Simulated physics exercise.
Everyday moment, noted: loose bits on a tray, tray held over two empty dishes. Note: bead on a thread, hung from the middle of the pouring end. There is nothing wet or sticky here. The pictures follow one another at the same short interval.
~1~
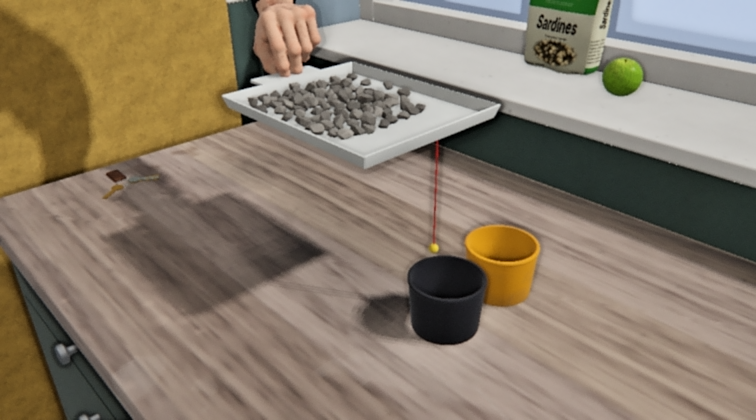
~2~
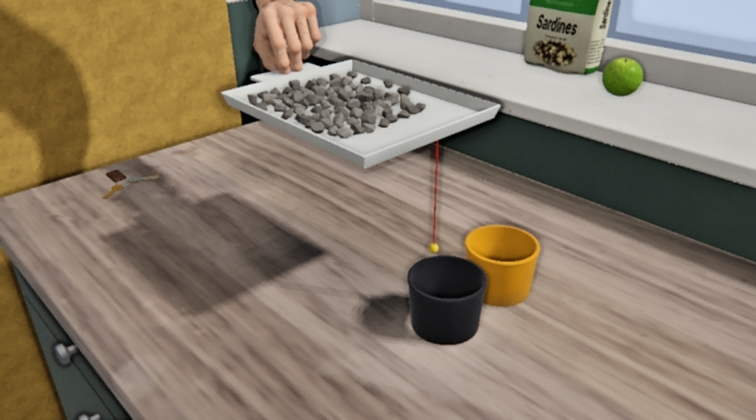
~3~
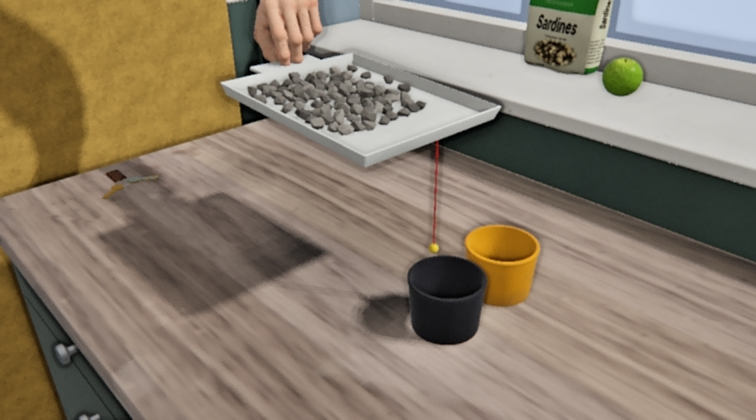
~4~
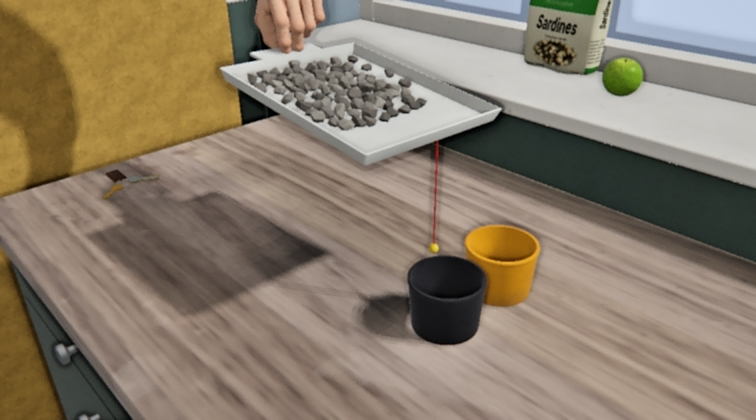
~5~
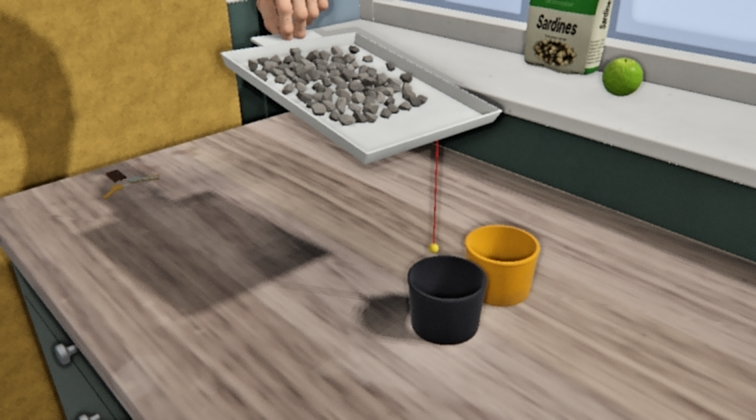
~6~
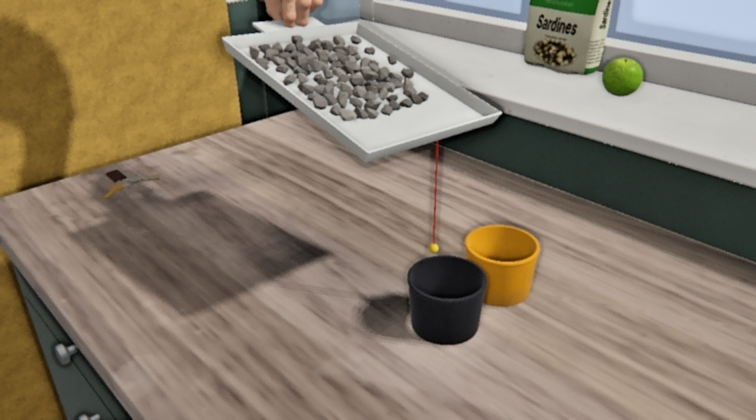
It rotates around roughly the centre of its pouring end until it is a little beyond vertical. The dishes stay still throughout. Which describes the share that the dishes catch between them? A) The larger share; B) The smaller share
The larger share.
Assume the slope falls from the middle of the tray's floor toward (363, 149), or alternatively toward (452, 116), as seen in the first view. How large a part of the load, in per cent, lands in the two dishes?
0 per cent, then 50 per cent.
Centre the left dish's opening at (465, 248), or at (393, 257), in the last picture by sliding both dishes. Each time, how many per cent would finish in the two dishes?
Trial 1: 30 percent; trial 2: 0 percent.
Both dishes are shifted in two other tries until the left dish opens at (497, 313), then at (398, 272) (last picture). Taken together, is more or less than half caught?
The dishes end up with the lesser share in the first try and the lesser share in the second.
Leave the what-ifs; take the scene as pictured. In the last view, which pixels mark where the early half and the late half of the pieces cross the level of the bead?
I'd say close to (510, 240) at first and close to (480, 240) later on.
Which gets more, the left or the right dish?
Pick: The one placed right.
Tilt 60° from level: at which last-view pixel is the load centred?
The load is centred around (469, 119).
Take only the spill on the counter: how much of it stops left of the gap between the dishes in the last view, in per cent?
I make it about 0 percent or so.
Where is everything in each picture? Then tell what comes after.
Corners of the pouring end at (365, 154) and (494, 105), level; middle of the load at (336, 103), bits of gravel; left dish at (475, 313); right dish at (529, 276); bead on its thread at (434, 248), in the first picture.
Corners of the pouring end at (365, 154) and (494, 105), level; middle of the load at (336, 102), in the second picture.
Corners of the pouring end at (365, 153) and (495, 106), tipped barely, lowest at the right corner; middle of the load at (336, 96), in the third picture.
Corners of the pouring end at (366, 151) and (495, 108), tipped a little, lowest at the right corner; middle of the load at (337, 89), in the fourth picture.
Corners of the pouring end at (368, 150) and (496, 110), tipped a little, lowest at the right corner; middle of the load at (338, 80), in the fifth picture.
Corners of the pouring end at (369, 149) and (496, 111), tipped clearly, lowest at the right corner; middle of the load at (339, 73); left dish at (475, 313); right dish at (529, 276), in the sixth picture.
Soon, tray tipped steeply; about two thirds on the tray; a stray few in the left dish; a stray few in the right dish; about a quarter in the air.
A while on, tray tipped right over; a stray few on the tray; a small part in the left dish; about half in the right dish; about a quarter outside both; a small part in the air.
Towards the end, tray tipped past a quarter turn; about a quarter in the left dish; about half in the right dish; about a third outside both.
Finally, tray tipped past a quarter turn; about a quarter in the left dish; about half in the right dish; about a third outside both.
